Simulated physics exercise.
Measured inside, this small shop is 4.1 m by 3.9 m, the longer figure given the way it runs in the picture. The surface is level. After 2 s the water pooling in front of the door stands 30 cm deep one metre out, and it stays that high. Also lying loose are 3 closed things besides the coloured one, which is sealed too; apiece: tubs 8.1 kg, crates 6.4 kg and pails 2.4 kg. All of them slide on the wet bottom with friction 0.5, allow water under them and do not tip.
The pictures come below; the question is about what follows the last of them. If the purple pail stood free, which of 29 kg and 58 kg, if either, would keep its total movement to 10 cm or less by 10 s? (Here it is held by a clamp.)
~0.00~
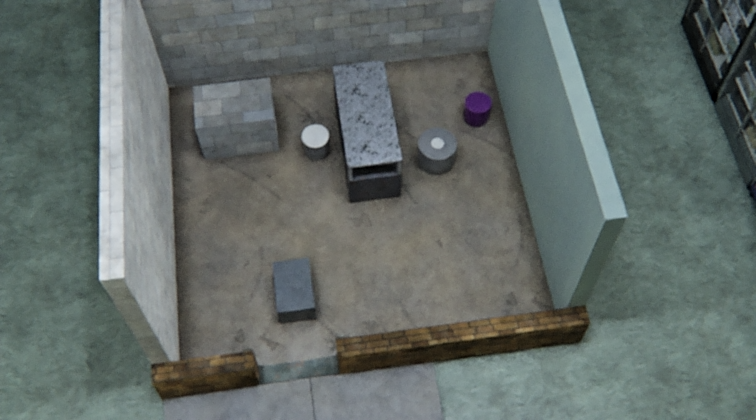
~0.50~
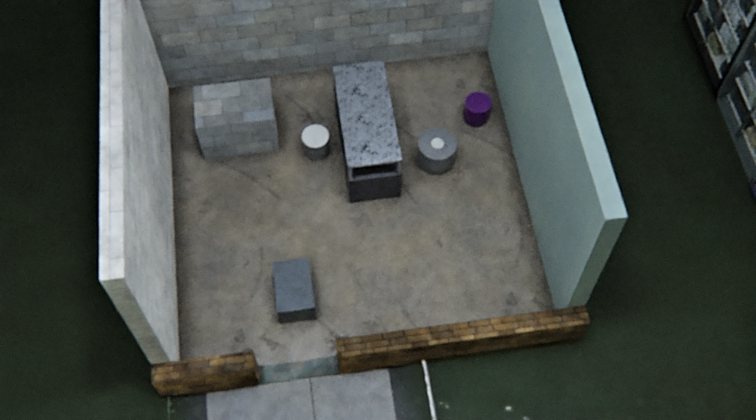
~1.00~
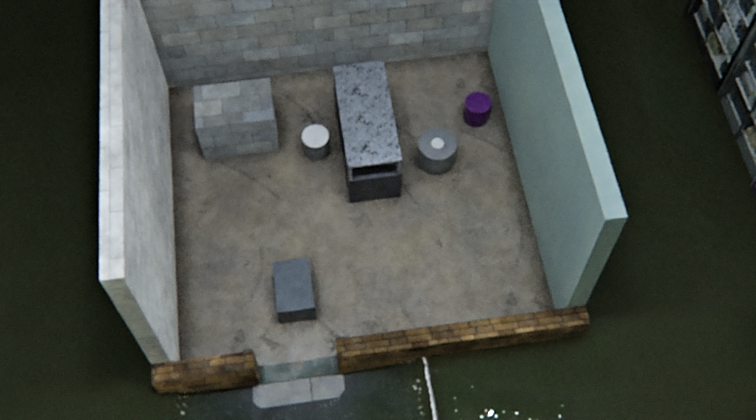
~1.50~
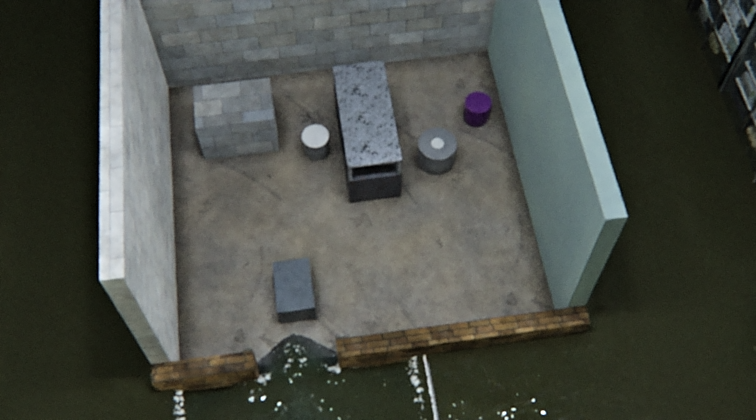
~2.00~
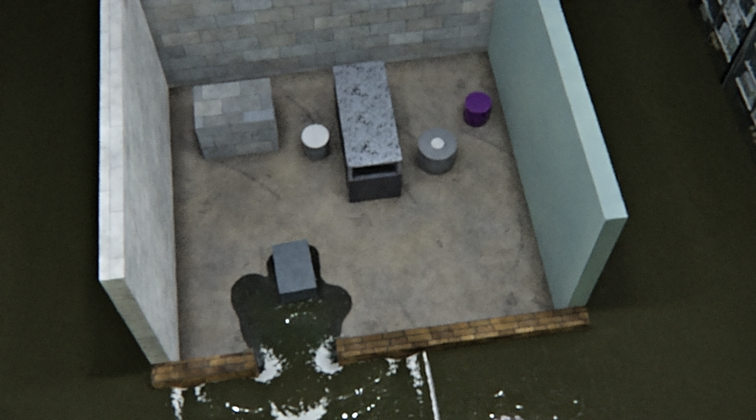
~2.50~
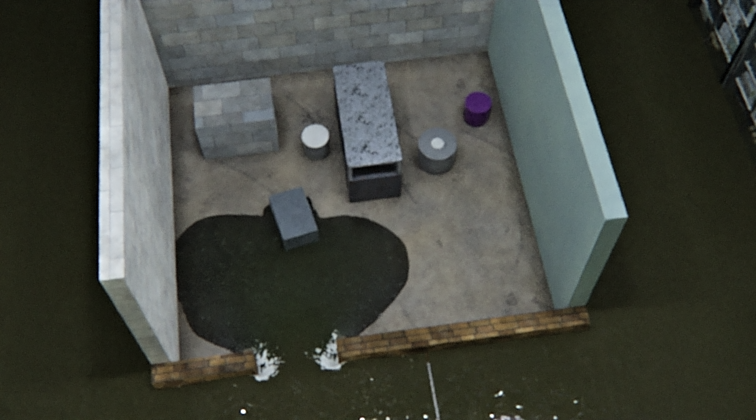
29 kg would.
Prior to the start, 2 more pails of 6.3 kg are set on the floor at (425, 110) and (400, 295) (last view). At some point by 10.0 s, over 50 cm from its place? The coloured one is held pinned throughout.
Results: Threshold not reached; threshold not reached.
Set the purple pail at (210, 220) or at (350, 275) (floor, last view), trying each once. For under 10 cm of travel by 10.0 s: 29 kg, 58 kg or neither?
Trial 1 - the lower mass works; trial 2 - the lower mass works.
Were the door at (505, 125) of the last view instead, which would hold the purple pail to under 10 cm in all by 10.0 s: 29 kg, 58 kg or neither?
Moved there, the heavy choice alone works.
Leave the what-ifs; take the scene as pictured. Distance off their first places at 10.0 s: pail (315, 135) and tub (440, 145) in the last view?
In turn: 120 cm, 60 cm.
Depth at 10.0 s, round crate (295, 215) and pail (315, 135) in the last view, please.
Roughly 10 and 8 cm.
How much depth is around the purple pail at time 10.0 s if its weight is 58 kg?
About 11 cm.
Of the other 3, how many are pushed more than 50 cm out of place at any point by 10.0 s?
Count: 3.
After 3.5 s the purple pail would be 0 cm from its start with 29 kg and 0 cm from its start with 58 kg; 0 cm of water round it then.
After 4.5 s the purple pail would be 0 cm from its start with 29 kg and 0 cm from its start with 58 kg; 1 cm of water round it then.
After 7.0 s the purple pail would be 0 cm from its start with 29 kg and 0 cm from its start with 58 kg; 11 cm of water round it then.
After 10.0 s the purple pail would be 0 cm from its start with 29 kg and 0 cm from its start with 58 kg; 11 cm of water round it then.
